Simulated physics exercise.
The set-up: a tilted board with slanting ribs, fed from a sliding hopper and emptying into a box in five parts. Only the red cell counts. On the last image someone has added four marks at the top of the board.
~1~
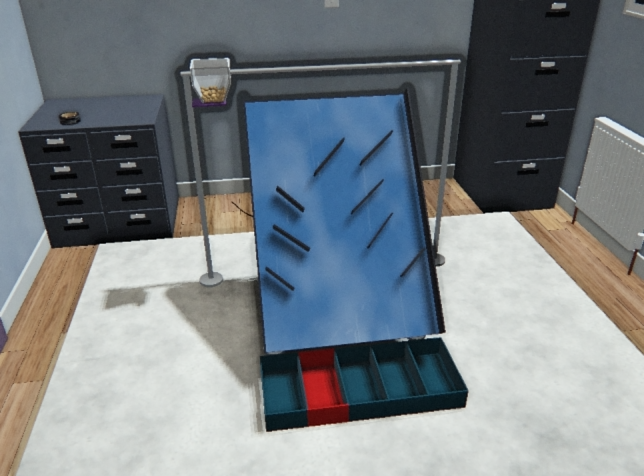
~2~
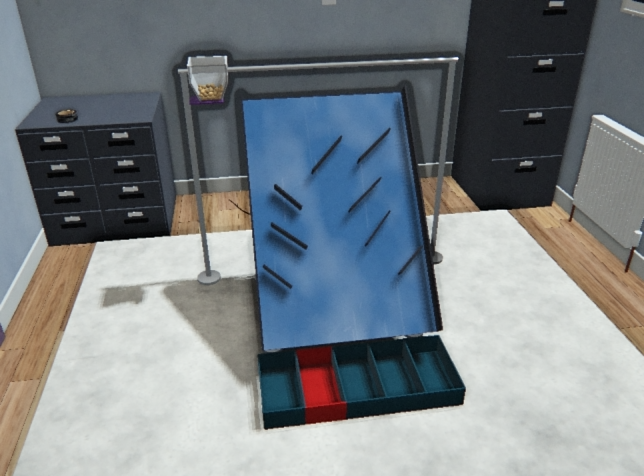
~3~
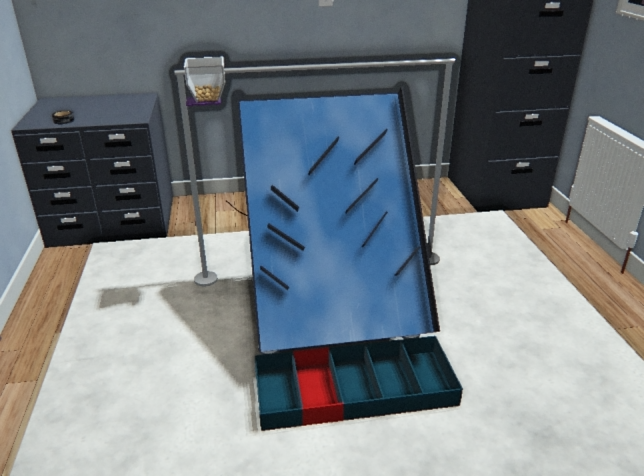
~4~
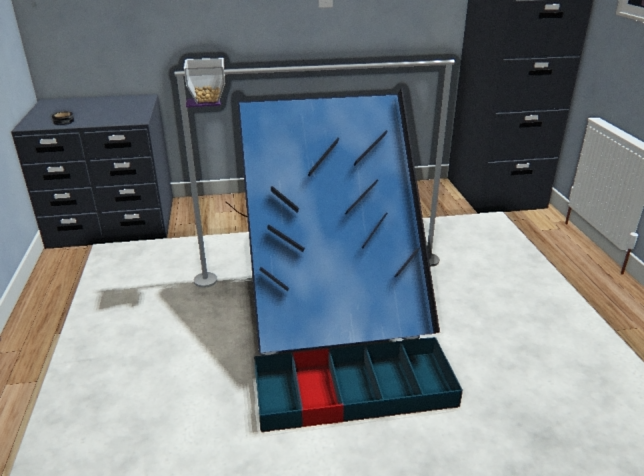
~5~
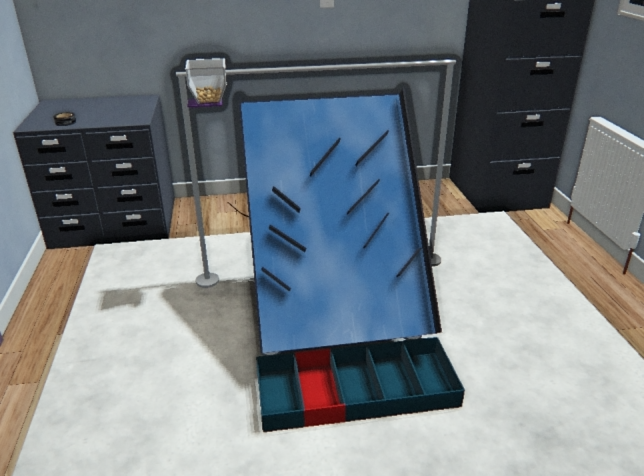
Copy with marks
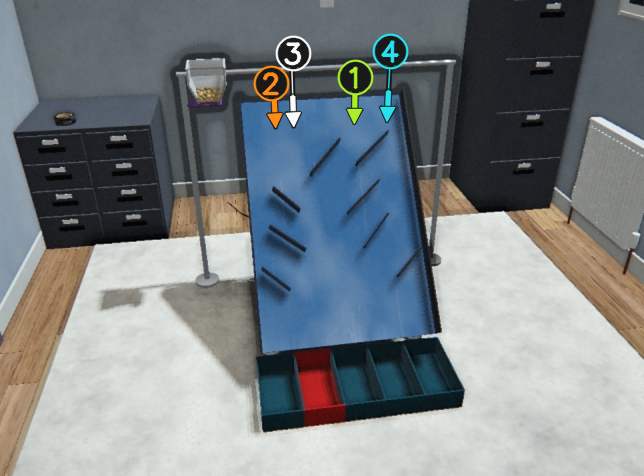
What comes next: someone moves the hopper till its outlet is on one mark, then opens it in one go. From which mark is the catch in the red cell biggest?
1 beats the others.
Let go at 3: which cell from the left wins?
The third.
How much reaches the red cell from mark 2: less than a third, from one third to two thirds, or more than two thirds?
Mark 2 gives less than a third.
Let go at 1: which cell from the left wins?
The second from the left.
On the marked copy, mark 1 meets the board at (354, 118); mark 2 meets the board at (275, 122); mark 3 meets the board at (293, 121); mark 4 meets the board at (387, 116).
Choosing 1, about two thirds in the red cell, about a third in other cells, a stray few outside the box.
Choosing 2, a small part in the red cell, most in other cells, a small part outside the box.
Choosing 3, a small part in the red cell, most in other cells.
Choosing 4, a small part in the red cell, most in other cells, a small part held on the board, a stray few outside the box.
